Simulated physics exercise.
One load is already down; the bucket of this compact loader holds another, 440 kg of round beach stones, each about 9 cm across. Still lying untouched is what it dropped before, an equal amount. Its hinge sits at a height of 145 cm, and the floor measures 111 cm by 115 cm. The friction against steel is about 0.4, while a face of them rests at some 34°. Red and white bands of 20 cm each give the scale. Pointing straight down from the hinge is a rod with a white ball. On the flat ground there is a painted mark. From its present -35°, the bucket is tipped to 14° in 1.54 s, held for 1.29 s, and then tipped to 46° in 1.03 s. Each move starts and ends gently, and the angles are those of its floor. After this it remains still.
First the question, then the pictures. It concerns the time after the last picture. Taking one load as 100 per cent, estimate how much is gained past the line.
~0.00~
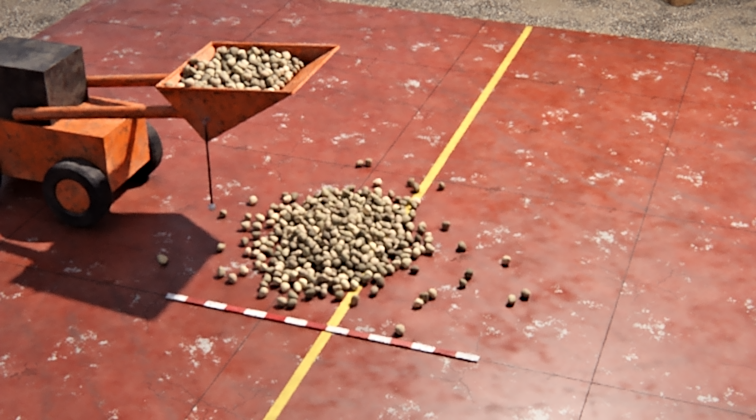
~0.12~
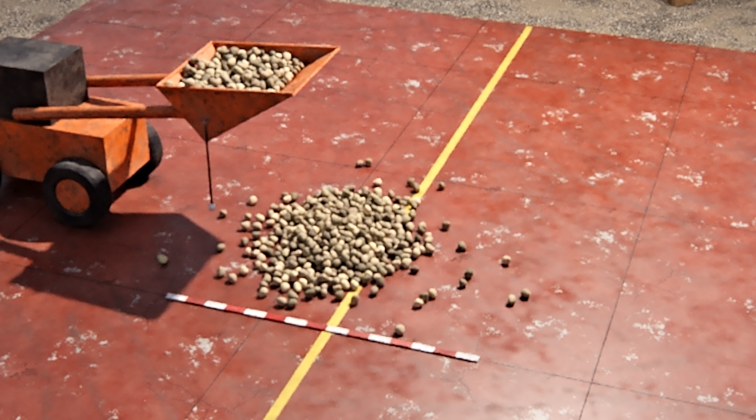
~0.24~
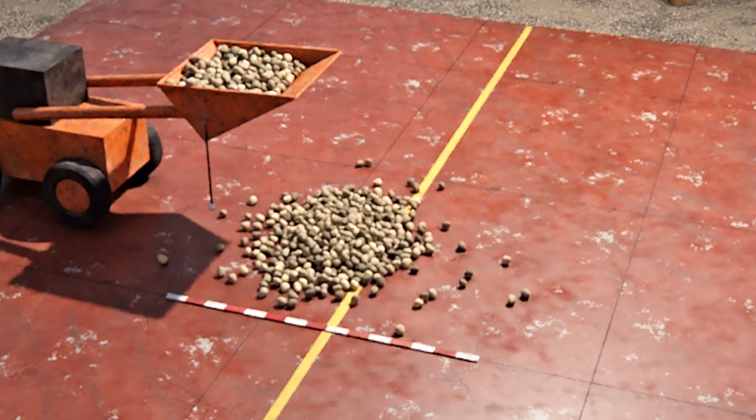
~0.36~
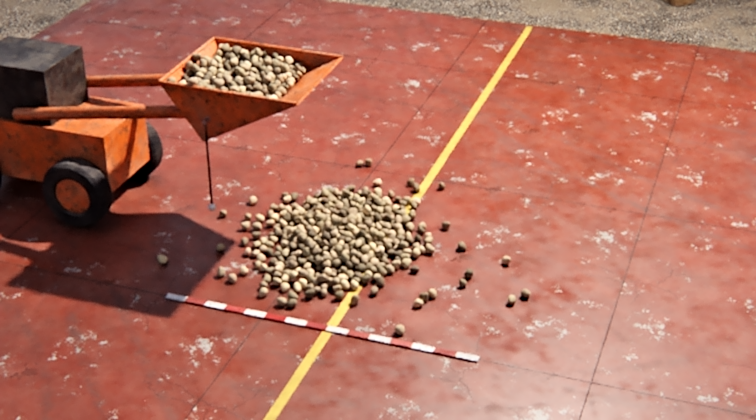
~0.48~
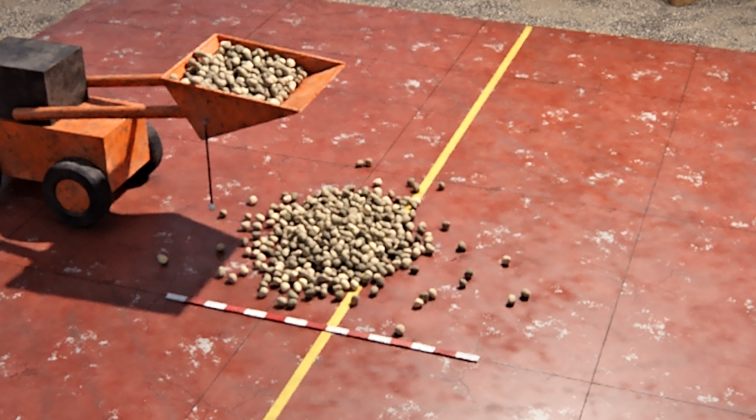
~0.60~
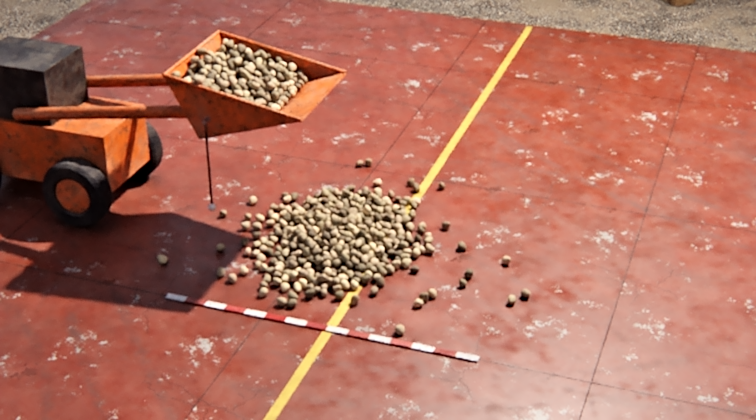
The gain is about 28 per cent of a load.
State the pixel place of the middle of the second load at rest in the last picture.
They end up centred around (357, 232).
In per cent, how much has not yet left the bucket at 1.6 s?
I'd say about 100 per cent.
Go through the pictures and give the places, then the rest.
Lip at (293, 93), floor tilted -35°, highest stones at (244, 60). The earlier load is highest near (339, 228), 18 cm above ground level, 86 % short of the line, 13 % past the line, in the first frame.
The bucket is at -34°, its lip at (293, 94); the top of the load is at (244, 60); the stones move at 0.1 m/s on average, in the second frame.
The bucket is at -32°, its lip at (295, 98); the top of the load is at (240, 59); the stones move at 0.1 m/s on average, in the third frame.
The bucket is at -28°, its lip at (297, 104); the top of the load is at (234, 57); the stones move at 0.1 m/s on average, in the fourth frame.
Lip at (299, 112), floor tilted -24°, highest stones at (223, 54); the stones move at 0.2 m/s on average, in the fifth frame.
The bucket is at -18°, its lip at (301, 121); the top of the load is at (219, 53); the stones move at 0.2 m/s on average, in the sixth frame.
After 1.2 s the floor is at 7°; in per cent of one load, 100 in the bucket, 86 short of the line, 13 past the line; the foremost stones are at (474, 280).
After 1.6 s the floor is at 14°; in per cent of one load, 99 in the bucket, 88 short of the line, 13 past the line; the foremost stones are at (474, 280).
After 4.3 s the floor is at 46°; in per cent of one load, 0 in the bucket, 158 short of the line, 42 past the line; the foremost stones are at (507, 278).
After 7.1 s the floor is at 46°; in per cent of one load, 0 in the bucket, 158 short of the line, 42 past the line; the foremost stones are at (507, 278). Net gain past the line, 28.
